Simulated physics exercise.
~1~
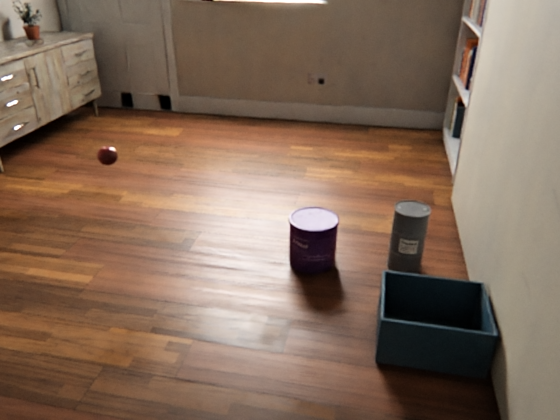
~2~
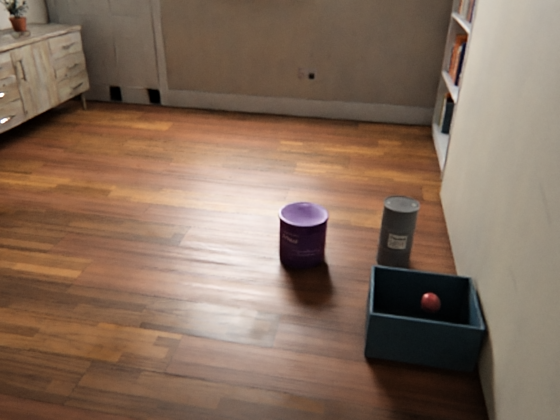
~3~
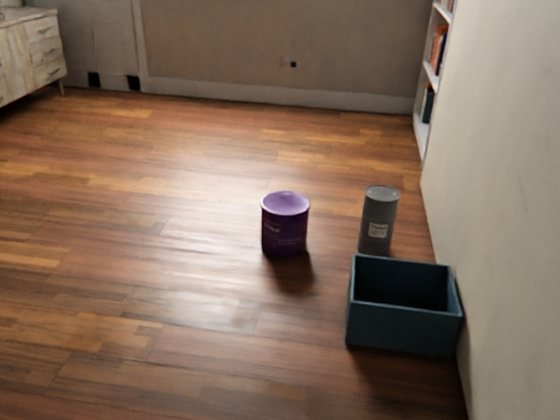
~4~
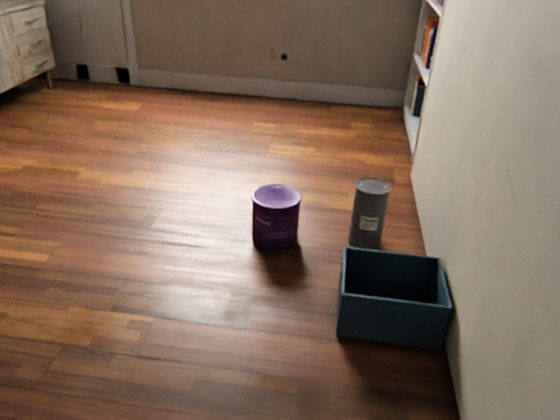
In a room with a wooden floor, a small red apple flies rightward past a purple pail and a grey canister and drops into an open dark blue box, where it slips from view as the pail and canister stay standing in place.
